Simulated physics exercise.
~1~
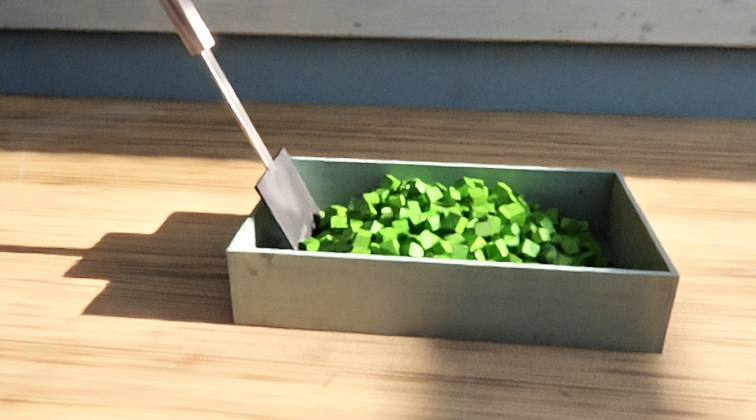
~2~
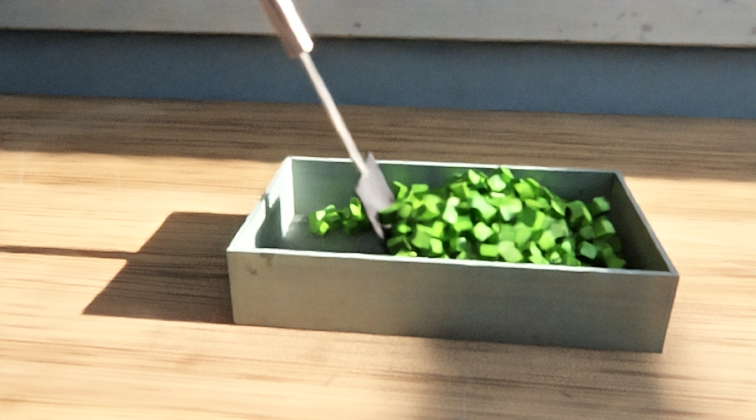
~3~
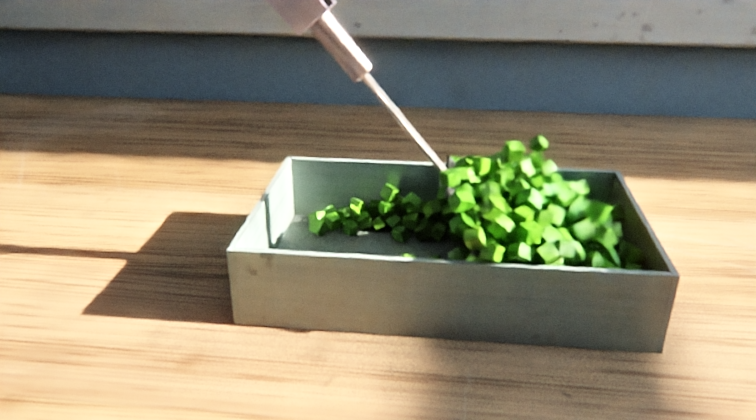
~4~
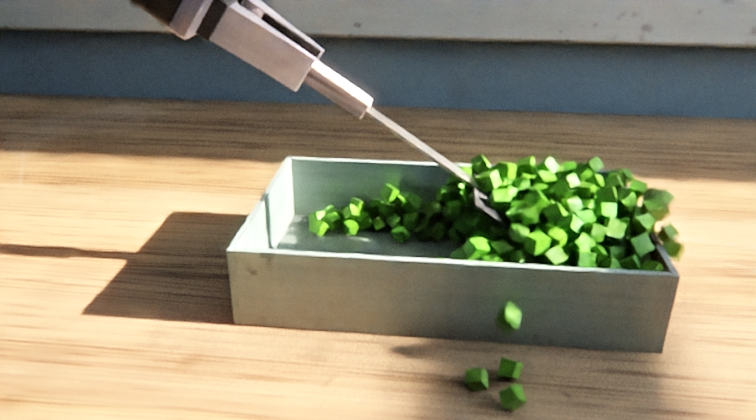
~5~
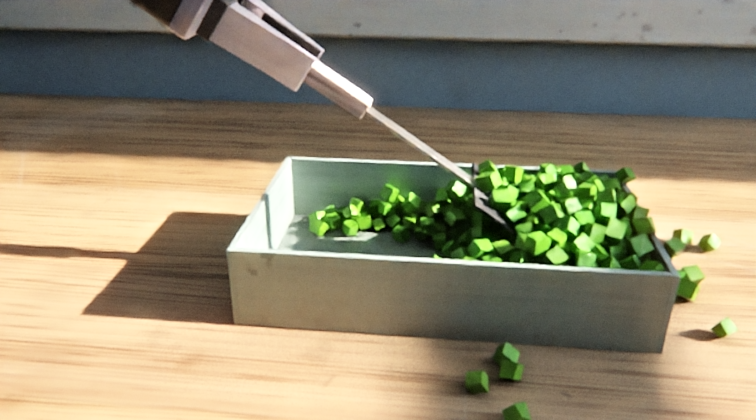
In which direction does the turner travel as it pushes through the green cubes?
The turner moves to the right, sweeping the green cubes toward the right end of the tray.
